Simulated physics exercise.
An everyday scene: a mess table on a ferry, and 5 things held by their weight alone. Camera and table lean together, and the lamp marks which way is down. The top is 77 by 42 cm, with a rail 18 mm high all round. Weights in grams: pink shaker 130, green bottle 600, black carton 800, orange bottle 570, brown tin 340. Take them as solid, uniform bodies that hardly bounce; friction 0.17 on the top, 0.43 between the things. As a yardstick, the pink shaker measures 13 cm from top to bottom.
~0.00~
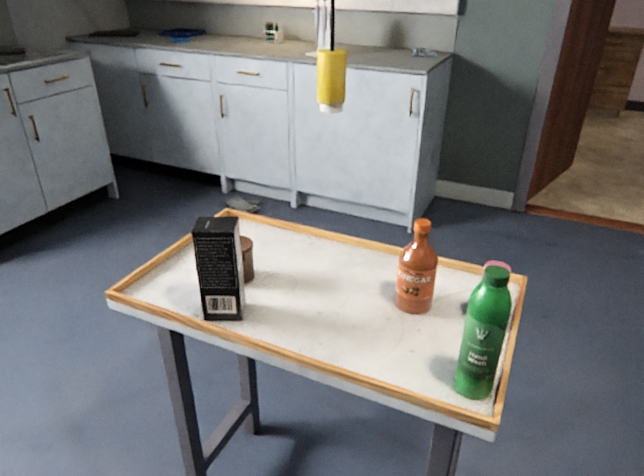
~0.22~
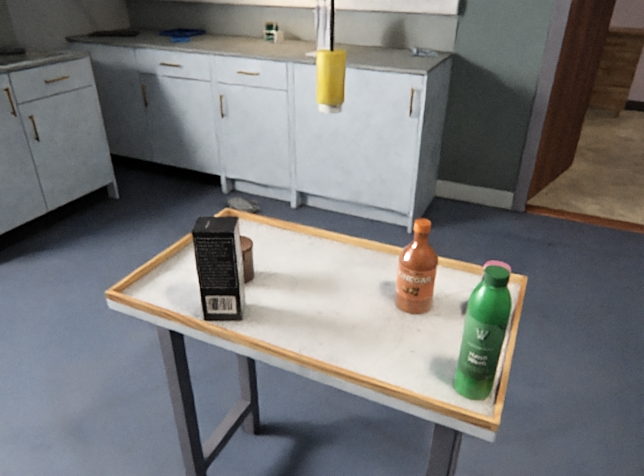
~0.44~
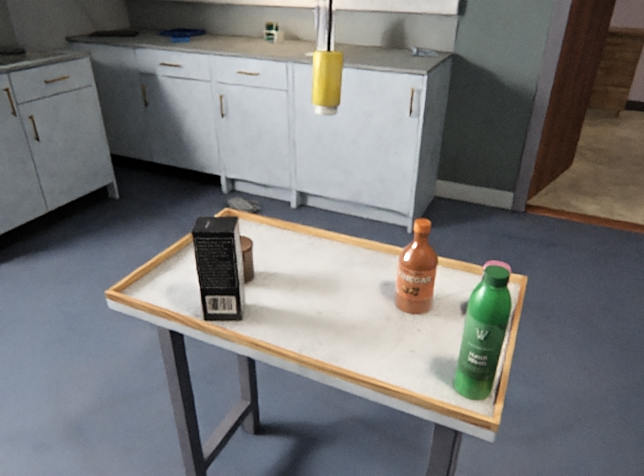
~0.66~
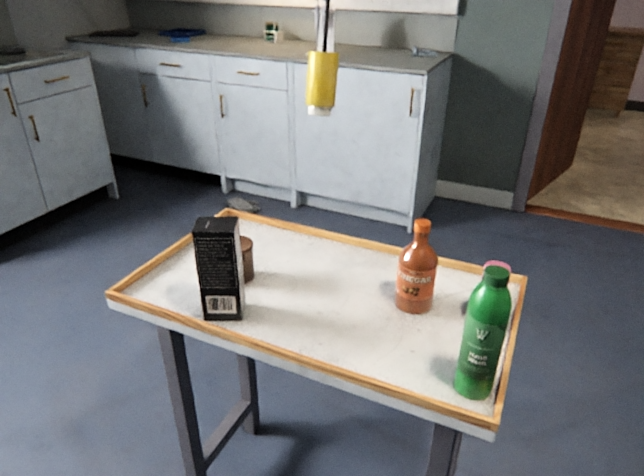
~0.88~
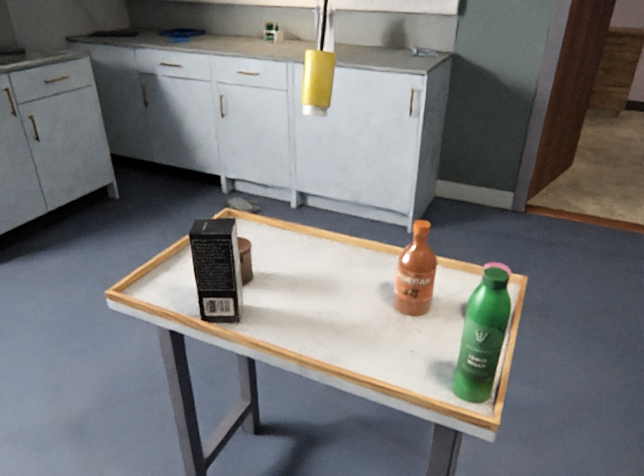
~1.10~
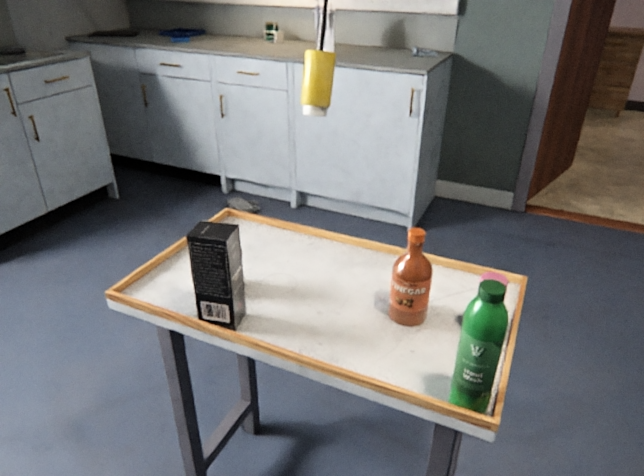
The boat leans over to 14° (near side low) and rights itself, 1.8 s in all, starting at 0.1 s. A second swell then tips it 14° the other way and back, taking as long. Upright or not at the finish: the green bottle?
The green bottle falls over.
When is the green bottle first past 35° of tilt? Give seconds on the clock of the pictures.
At about 1.5 s.
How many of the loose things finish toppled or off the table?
1 of them.
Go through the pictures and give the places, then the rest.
In the first frame, boat level; green bottle (484, 333).
In the second frame, boat level; orange bottle (418, 265).
In the third frame, boat heeled 4°, near side down; black carton (221, 270).
In the fourth frame, boat heeled 10°, near side down; orange bottle (418, 265).
In the fifth frame, boat heeled 13°, near side down; black carton (218, 272).
In the sixth frame, boat heeled 14°, near side down; green bottle (479, 349) shifted 4 cm; orange bottle (412, 275) shifted 4 cm.
Around 1.50 s, boat heeled 6°, near side down; green bottle now off the table; pink shaker shifted 16 cm; orange bottle shifted 16 cm.
Around 2.00 s, boat level; orange bottle shifted 20 cm; pink shaker shifted 20 cm; brown tin shifted 11 cm.
Around 3.20 s, boat heeled 8°, far side down; black carton shifted 11 cm; pink shaker shifted 7 cm; orange bottle shifted 7 cm.
Finally (4.2 s), off the table and tipped over, green bottle; not toppled but over 5 cm from the start, black carton and brown tin; the other 2 still in place (within 5 cm).
